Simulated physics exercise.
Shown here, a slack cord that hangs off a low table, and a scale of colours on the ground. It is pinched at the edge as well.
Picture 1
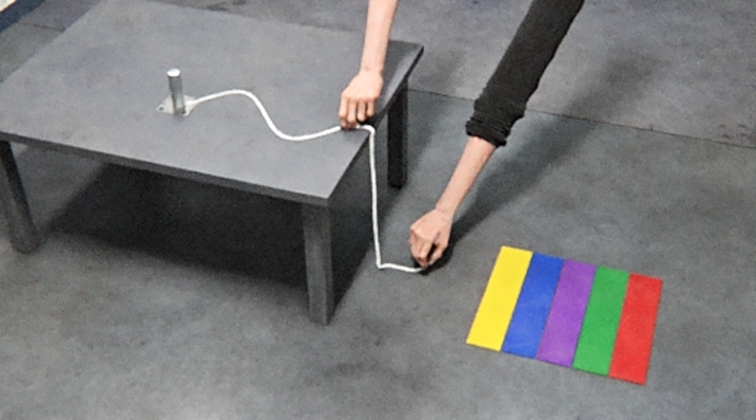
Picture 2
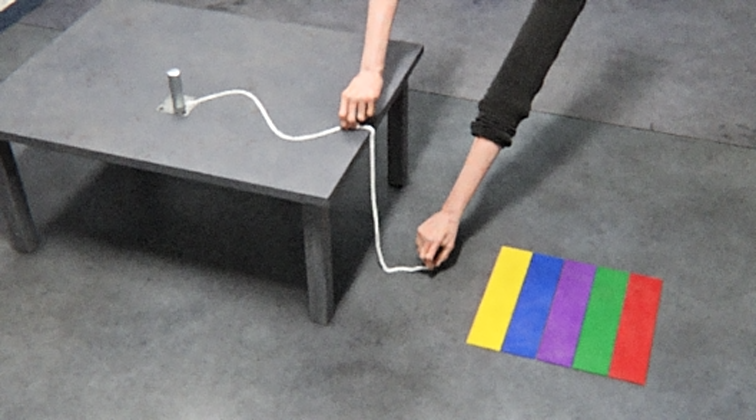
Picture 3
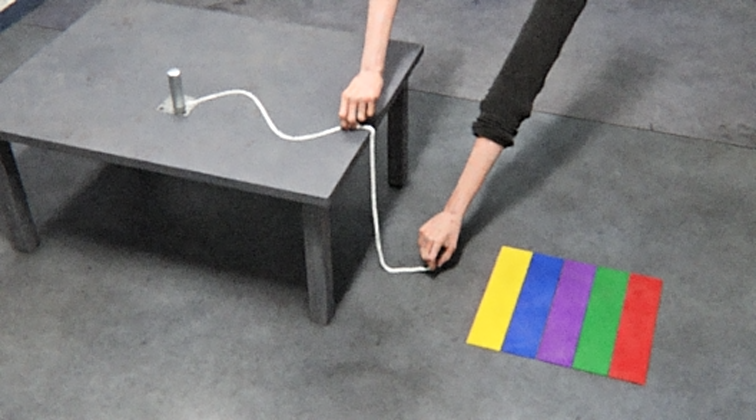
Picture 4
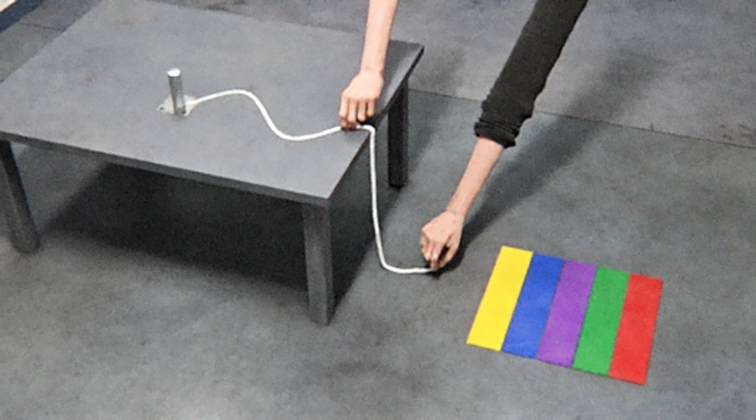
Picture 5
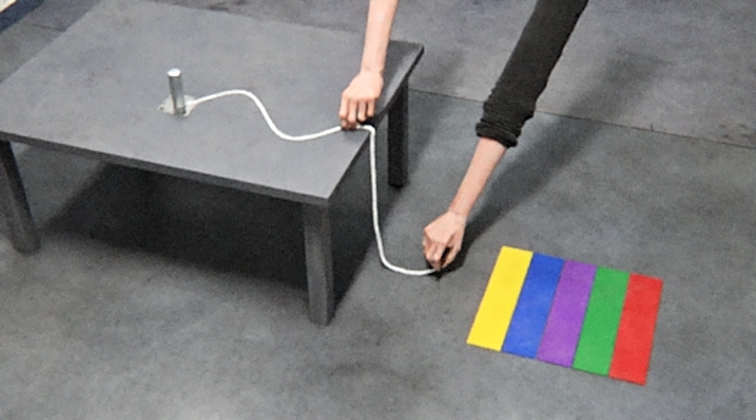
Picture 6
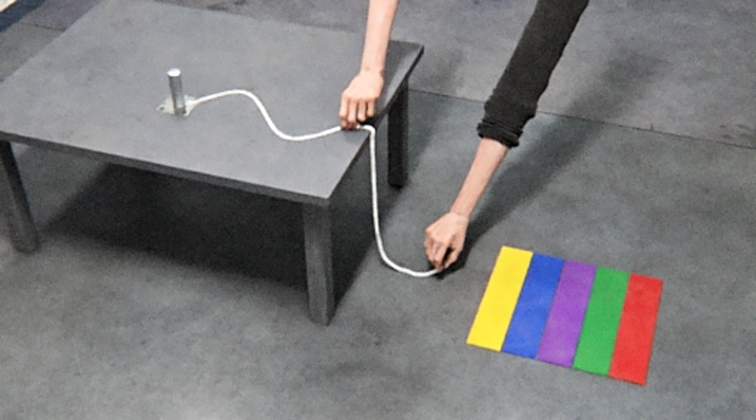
A hand slowly draws a white cord slightly right while another pins it at the table edge.
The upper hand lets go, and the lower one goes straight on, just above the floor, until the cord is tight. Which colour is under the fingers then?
It gets as far as the green strip.
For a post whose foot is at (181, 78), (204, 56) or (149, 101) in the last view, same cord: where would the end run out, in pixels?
The places are (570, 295), (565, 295) and (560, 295).
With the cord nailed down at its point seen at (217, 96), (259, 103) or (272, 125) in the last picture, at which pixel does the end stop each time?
About (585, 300), (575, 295) and (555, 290).
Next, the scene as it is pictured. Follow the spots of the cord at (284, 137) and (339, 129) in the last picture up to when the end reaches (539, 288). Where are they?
Near (335, 129) and (372, 157).
Soon after, end near (539, 288); over blue.
Then, end near (579, 297); over purple.
At full stretch, end near (602, 302); over green. The green one.
